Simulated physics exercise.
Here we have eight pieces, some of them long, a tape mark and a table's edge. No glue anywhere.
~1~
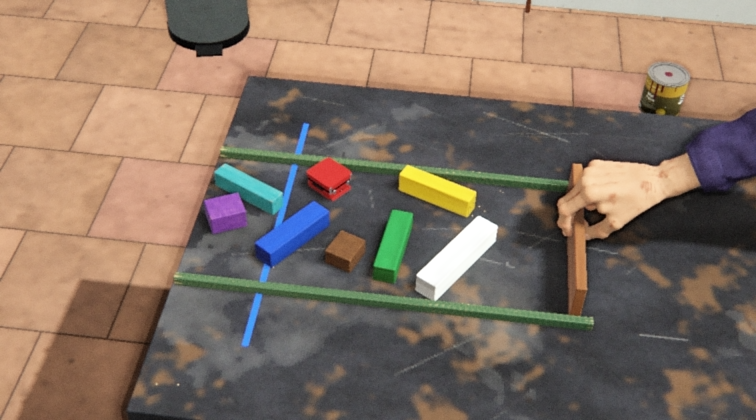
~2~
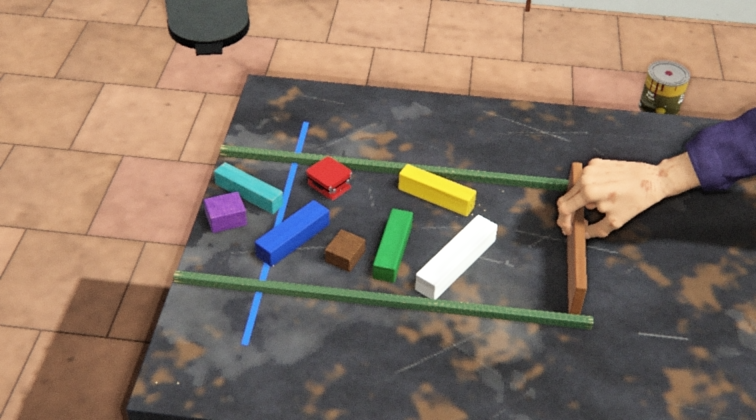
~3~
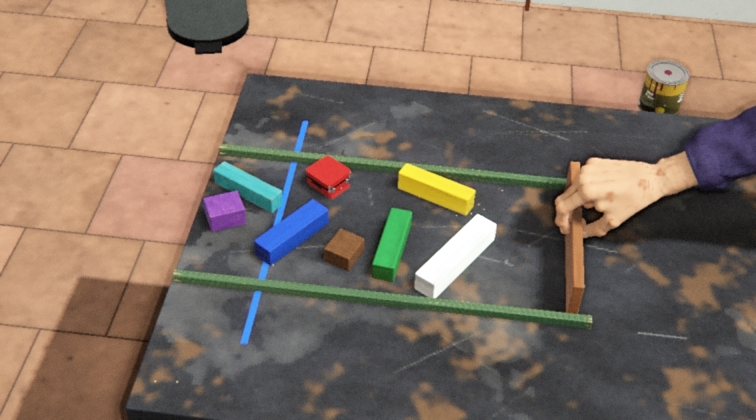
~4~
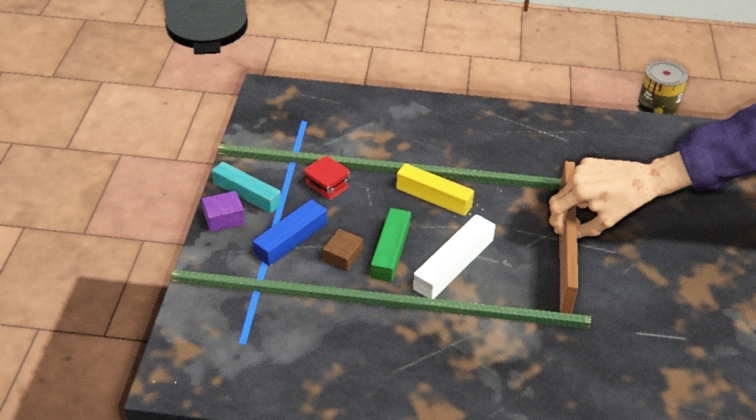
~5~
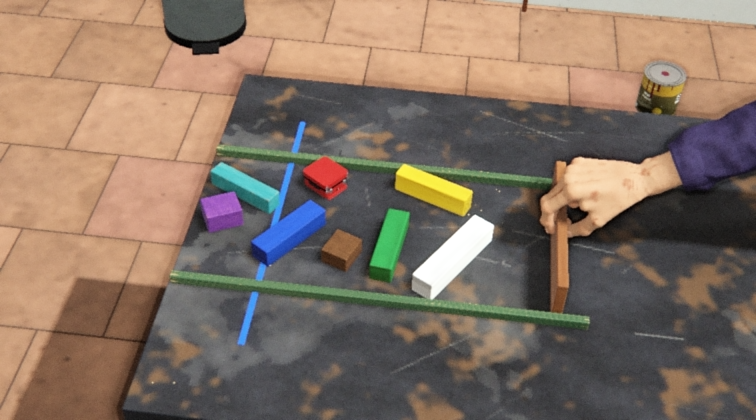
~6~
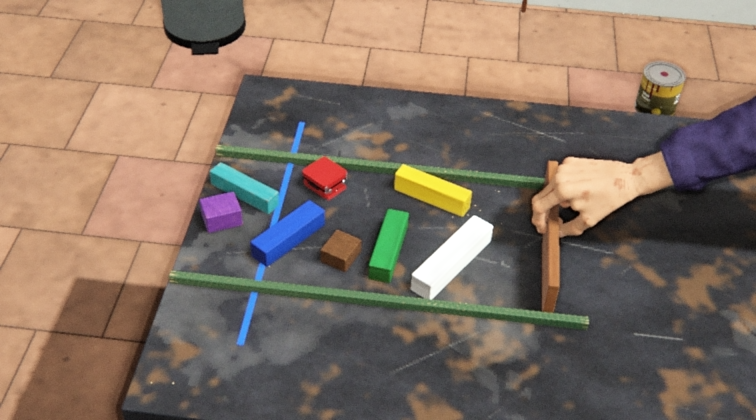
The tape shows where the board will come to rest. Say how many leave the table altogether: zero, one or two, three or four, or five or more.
Outcome: The number that fall off is one or two.
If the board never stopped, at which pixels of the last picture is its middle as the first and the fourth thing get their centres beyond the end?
Its middle is around (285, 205) and later (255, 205).
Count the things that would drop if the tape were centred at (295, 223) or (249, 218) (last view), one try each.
In that order 0 and 4.
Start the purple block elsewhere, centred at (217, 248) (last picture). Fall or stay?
From there it drops off.
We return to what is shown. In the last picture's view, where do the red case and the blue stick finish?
First (240, 186), then (196, 220).
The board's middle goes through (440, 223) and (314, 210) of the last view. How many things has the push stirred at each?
The counts are 2 and 8.
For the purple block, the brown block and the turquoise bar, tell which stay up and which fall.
The purple block falls, the brown block is kept, the turquoise bar is lost.
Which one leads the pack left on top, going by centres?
It is the blue stick.
A little later, none off yet; purple block at rest near (221, 212); turquoise bar at rest near (244, 188); blue stick at rest near (289, 233).
Next, none off yet; purple block at rest near (221, 212); turquoise bar at rest near (244, 188); blue stick shifted a little near (273, 227).
When it is over, the number that fall off is one or two; down, turquoise bar and purple block.
